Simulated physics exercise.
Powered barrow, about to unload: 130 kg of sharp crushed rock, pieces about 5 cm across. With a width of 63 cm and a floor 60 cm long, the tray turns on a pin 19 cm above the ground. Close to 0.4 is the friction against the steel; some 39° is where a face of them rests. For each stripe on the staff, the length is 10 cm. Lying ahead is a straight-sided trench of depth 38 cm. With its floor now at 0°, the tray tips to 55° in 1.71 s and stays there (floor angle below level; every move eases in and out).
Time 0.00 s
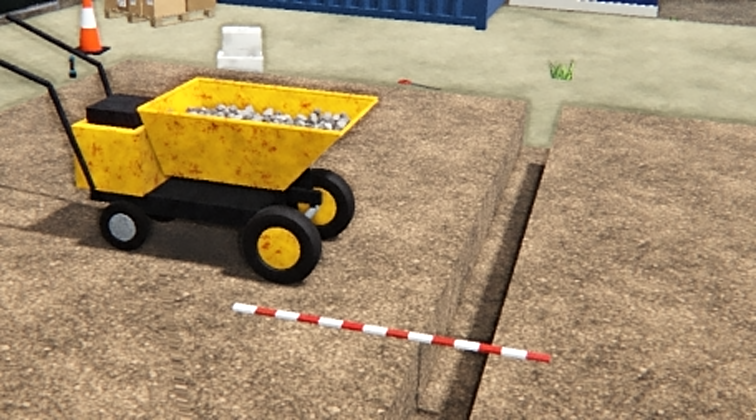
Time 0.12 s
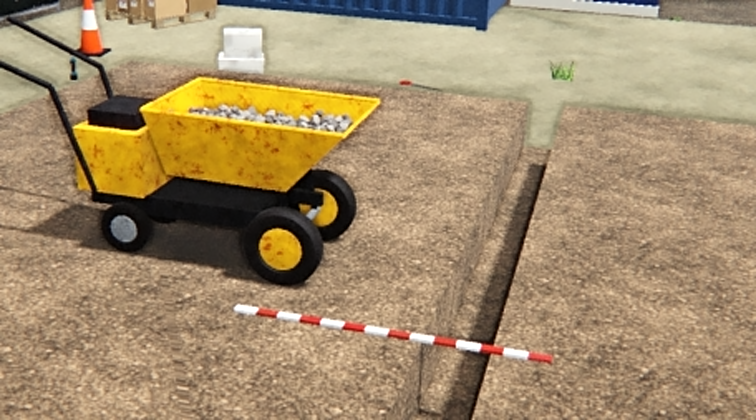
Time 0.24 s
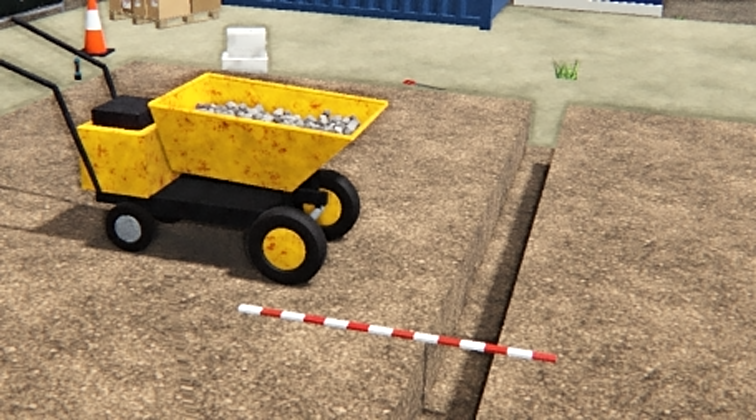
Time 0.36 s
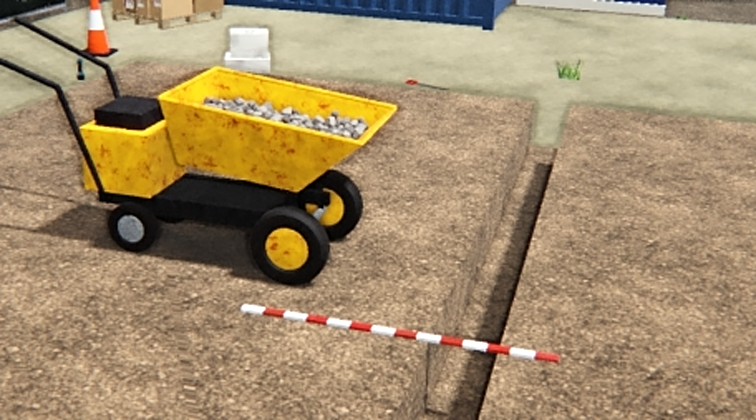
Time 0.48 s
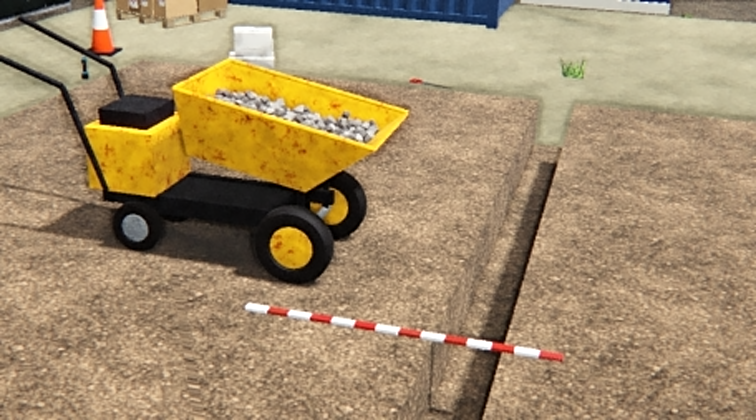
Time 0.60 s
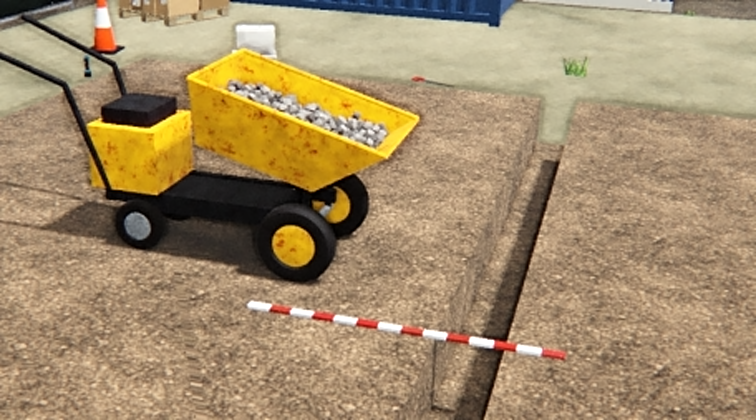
A yellow tray heaped with grey stones tilts slowly down to the right on a black-framed barrow, its left end rising, on a brown dirt site seen from slightly above. A narrow straight trench lies to the right, with a red-and-white staff across it in front, and an orange cone and blue container behind. The wheels stay put while the view drifts very slightly.
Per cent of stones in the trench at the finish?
About 8 %.
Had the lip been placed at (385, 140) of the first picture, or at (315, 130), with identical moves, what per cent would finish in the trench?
Around 10 and then 0 percent.
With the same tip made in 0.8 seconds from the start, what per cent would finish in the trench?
Then about 25 per cent.
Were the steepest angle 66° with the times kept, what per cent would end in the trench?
In that case some 75 per cent.
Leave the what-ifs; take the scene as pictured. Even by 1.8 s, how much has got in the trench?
Roughly 0 percent of the load.
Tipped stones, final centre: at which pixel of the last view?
About (484, 354).
After 1.3 s the floor is at 46°; 100 % in the tray; the foremost stones are at (407, 199).
After 1.8 s the floor is at 55°; 100 % in the tray; the foremost stones are at (441, 224).
After 2.2 s the floor is at 55°; 98 % in the tray, 1 % short of the trench, 1 % in the trench; the foremost stones are at (478, 294).
After 4.1 s the floor is at 55°; 89 % in the tray, 3 % short of the trench, 8 % in the trench; the foremost stones are at (508, 362).
